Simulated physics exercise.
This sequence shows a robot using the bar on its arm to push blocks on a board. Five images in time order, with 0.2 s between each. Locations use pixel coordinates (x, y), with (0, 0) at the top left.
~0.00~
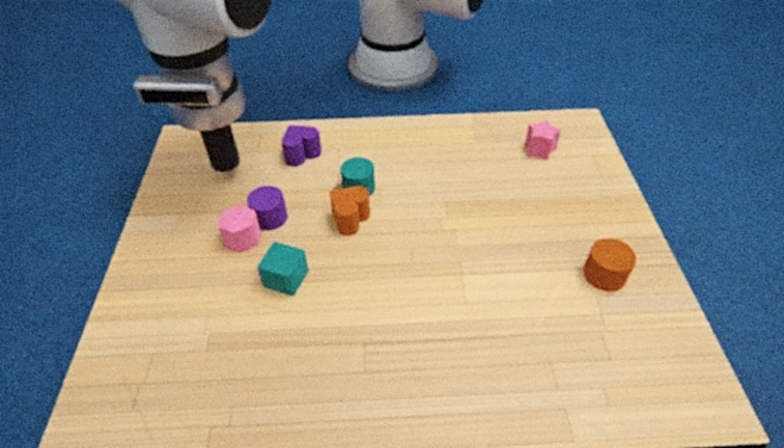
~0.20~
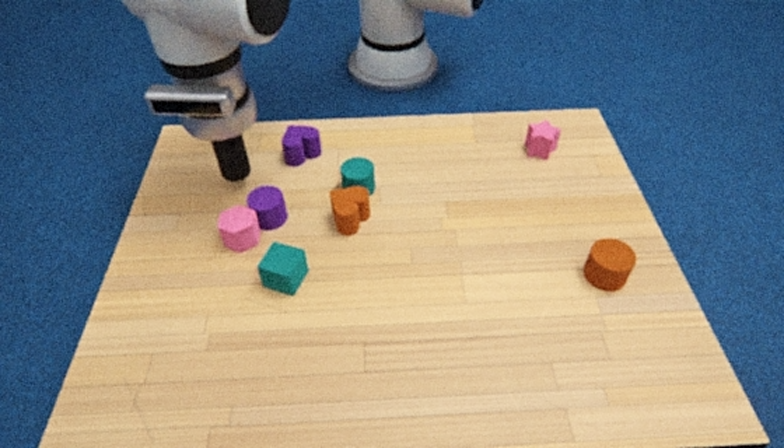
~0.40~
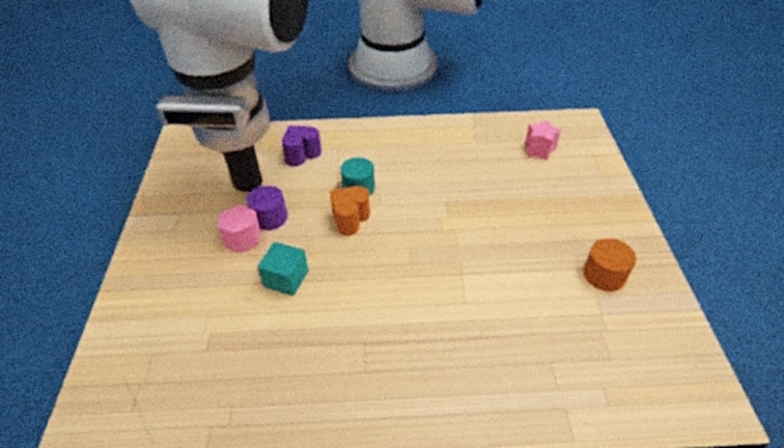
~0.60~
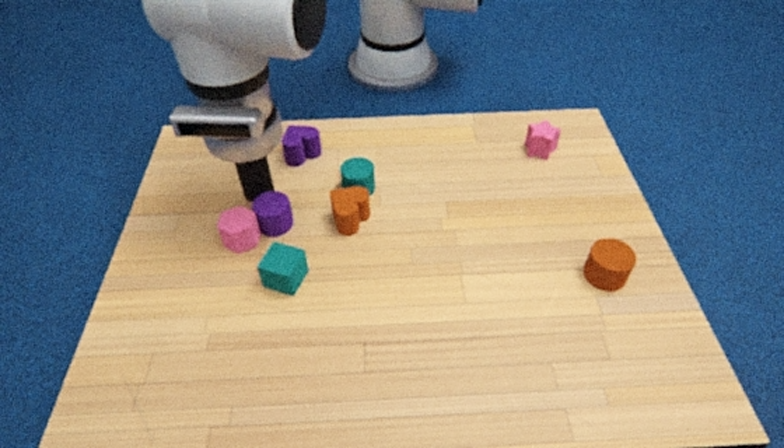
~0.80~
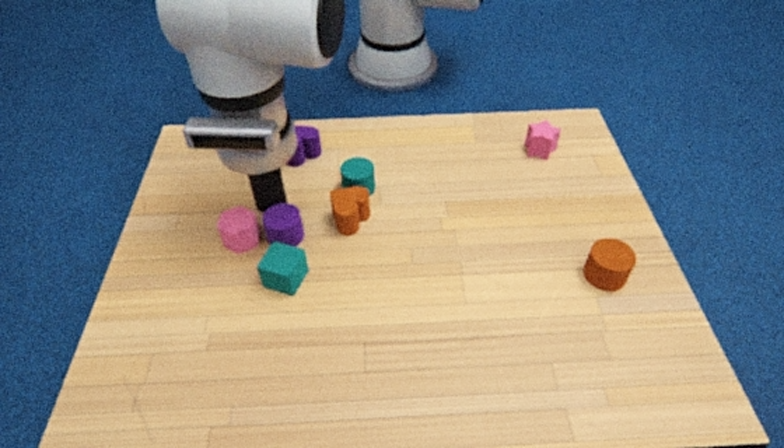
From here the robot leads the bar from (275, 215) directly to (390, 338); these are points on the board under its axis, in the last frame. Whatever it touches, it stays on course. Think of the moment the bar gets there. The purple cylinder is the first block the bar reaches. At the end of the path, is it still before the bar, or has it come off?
Slid off.
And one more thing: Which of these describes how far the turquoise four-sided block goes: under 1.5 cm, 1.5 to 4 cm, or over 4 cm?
Of the three bands, it's 1.5 to 4 cm.
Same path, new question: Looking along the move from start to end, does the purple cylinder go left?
No, that is not how it ends up.
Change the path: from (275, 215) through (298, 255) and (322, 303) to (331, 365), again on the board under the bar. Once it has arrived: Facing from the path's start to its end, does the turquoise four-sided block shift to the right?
In short: Yes.
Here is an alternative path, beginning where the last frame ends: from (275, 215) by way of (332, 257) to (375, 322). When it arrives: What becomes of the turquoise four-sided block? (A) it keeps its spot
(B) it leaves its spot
(B)
What follows on the original path. One third of the way, bar (307, 240); turquoise four-sided block (278, 280), turned 30° clockwise; purple cylinder (310, 259).
Two thirds of the way, bar (345, 280); turquoise four-sided block (277, 283), turned 40° clockwise; purple cylinder (328, 302).
At the end, bar (389, 327); pink hexagonal block still; turquoise four-sided block (277, 283), turned 40° clockwise; purple cylinder (333, 316).
